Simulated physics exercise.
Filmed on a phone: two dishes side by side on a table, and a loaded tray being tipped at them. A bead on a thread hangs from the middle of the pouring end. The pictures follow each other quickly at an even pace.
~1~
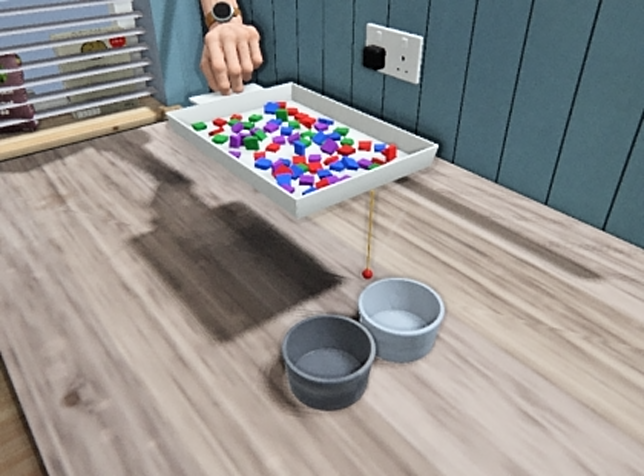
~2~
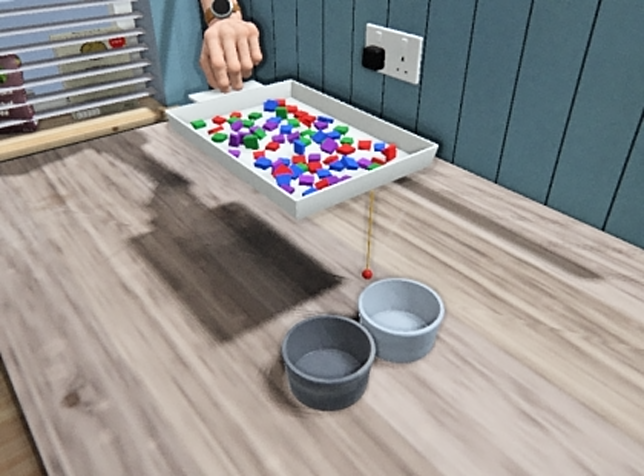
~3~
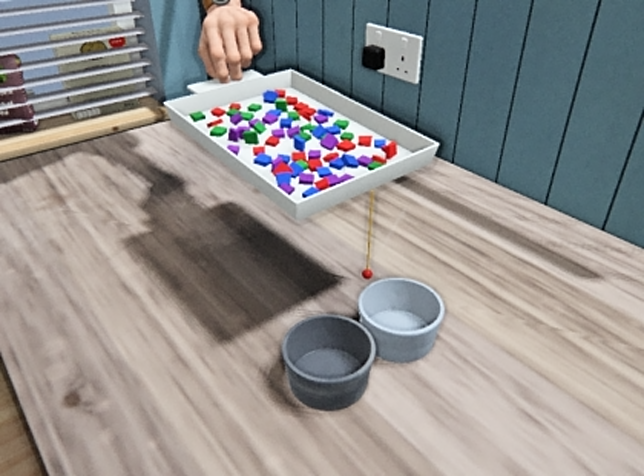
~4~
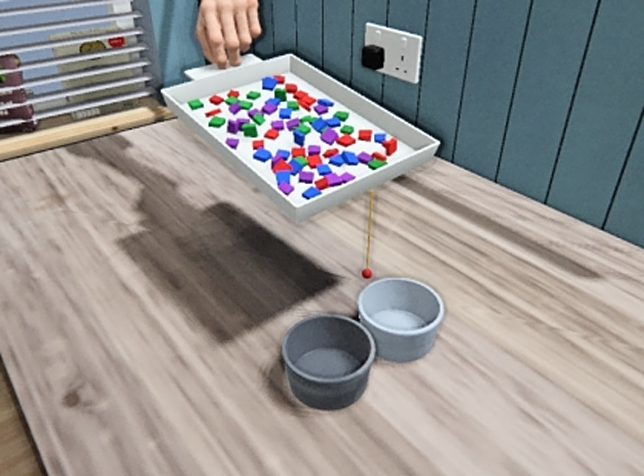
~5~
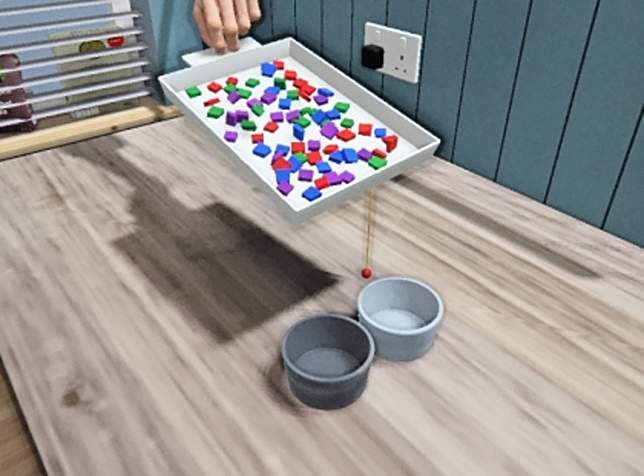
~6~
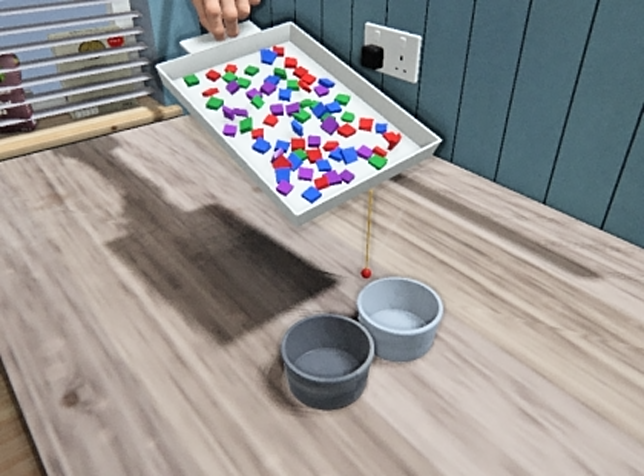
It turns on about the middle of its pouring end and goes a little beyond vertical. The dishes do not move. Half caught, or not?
In the dishes lies over half of it.
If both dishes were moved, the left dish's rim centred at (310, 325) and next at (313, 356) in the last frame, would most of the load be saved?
At the first place the larger part, at the second the larger part.
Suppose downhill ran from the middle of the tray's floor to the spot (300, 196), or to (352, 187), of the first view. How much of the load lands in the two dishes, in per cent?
First some 30, then 70 per cent.
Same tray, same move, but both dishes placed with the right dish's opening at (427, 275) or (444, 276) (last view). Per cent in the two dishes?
About 40 and 30 per cent.
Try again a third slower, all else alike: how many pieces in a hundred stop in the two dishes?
It comes to 80 per cent or so.
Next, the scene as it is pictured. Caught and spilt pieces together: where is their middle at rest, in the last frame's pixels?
Around (331, 362).
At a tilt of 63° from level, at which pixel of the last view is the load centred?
At about (318, 147).
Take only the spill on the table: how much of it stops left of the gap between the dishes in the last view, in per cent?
Roughly 80 in a hundred.
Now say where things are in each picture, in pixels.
Corners of the pouring end at (298, 196) and (433, 145), level; middle of the load at (303, 143), mosaic tiles; left dish at (357, 386); right dish at (429, 340); bead on its thread at (367, 274), in the first picture.
Corners of the pouring end at (297, 197) and (432, 145), level; middle of the load at (302, 142), in the second picture.
Corners of the pouring end at (298, 199) and (433, 144), tipped barely, lowest at the left corner; middle of the load at (302, 137), in the third picture.
Corners of the pouring end at (298, 203) and (434, 142), tipped a little, lowest at the left corner; middle of the load at (302, 130), in the fourth picture.
Corners of the pouring end at (298, 206) and (434, 140), tipped a little, lowest at the left corner; middle of the load at (302, 123), in the fifth picture.
Corners of the pouring end at (298, 210) and (436, 139), tipped clearly, lowest at the left corner; middle of the load at (302, 116); left dish at (356, 386); right dish at (428, 339), in the sixth picture.
Soon, tray tipped steeply; all on the tray.
A while on, tray tipped past a quarter turn; most on the tray; a small part in the left dish; a stray few in the right dish; a stray few in the air.
Towards the end, tray tipped past a quarter turn; about two thirds in the left dish; a small part in the right dish; about a quarter outside both.
Finally, tray tipped past a quarter turn; about two thirds in the left dish; a small part in the right dish; about a quarter outside both.
